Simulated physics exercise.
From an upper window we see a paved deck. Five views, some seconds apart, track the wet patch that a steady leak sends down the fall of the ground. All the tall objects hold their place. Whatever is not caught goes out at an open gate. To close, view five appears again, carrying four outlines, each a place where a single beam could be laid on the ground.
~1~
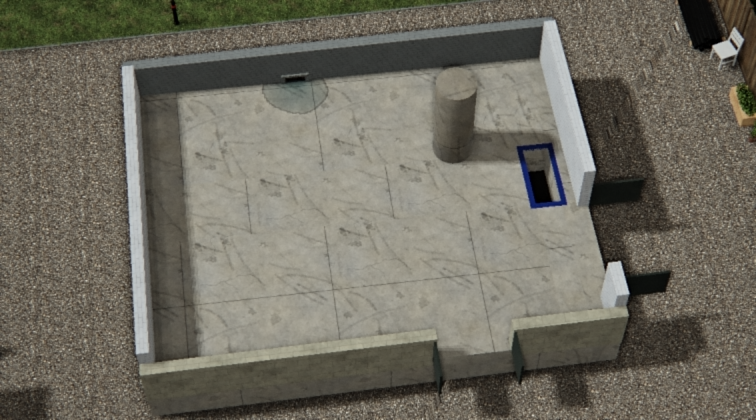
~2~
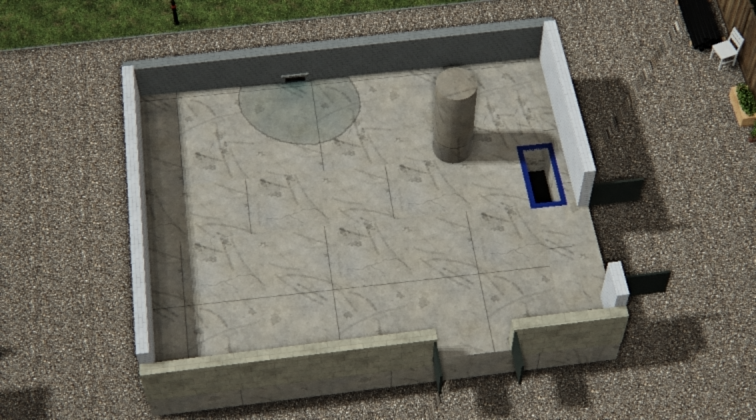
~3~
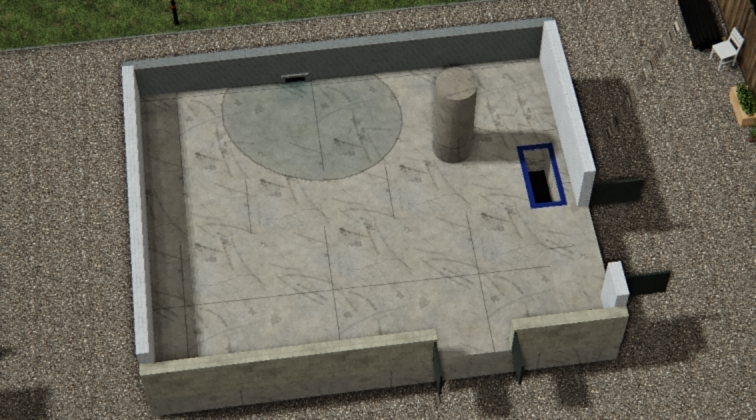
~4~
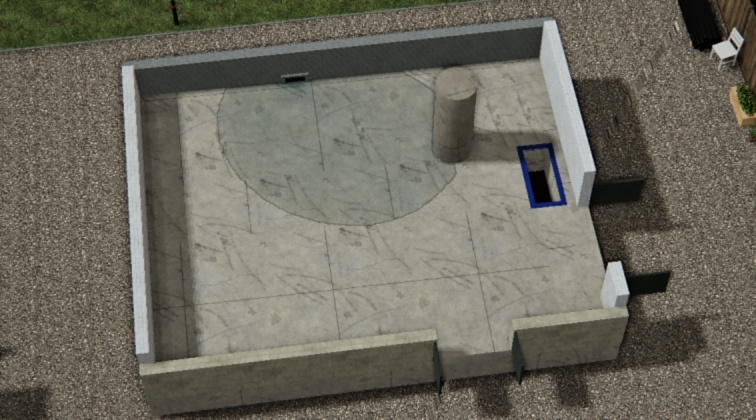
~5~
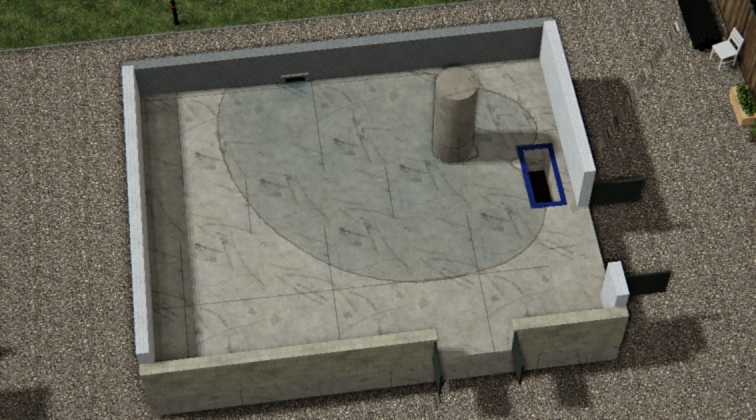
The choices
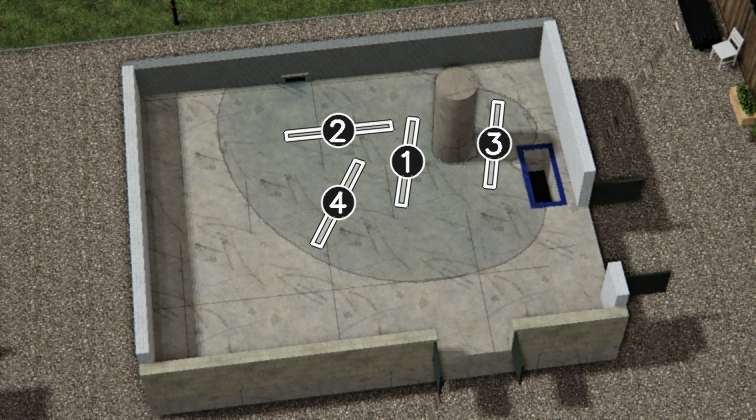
A walled paved deck with a round pillar was seen from above as a shallow pool of water spread from the back wall, widening around the pillar and across much of the floor.
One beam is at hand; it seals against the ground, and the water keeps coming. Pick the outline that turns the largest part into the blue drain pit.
2 beats the others.
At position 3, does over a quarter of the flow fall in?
No, it does not.
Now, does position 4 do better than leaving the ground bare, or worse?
Better.
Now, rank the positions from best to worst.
The order is 2, 4, 1, 3.
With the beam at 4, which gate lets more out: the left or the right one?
More leaves on the right.
On the marked copy, 1 from (401, 205) to (413, 118); 2 from (286, 136) to (391, 125); 3 from (489, 186) to (498, 102); 4 from (316, 245) to (359, 161).
Choosing 1, about 22 % of the stream runs into the blue drain pit, about 77 % out by the gates.
Choosing 2, about 56 % of the stream runs into the blue drain pit, about 43 % out by the gates.
Choosing 3, about 15 % of the stream runs into the blue drain pit, about 85 % out by the gates.
Choosing 4, about 35 % of the stream runs into the blue drain pit, about 64 % out by the gates.
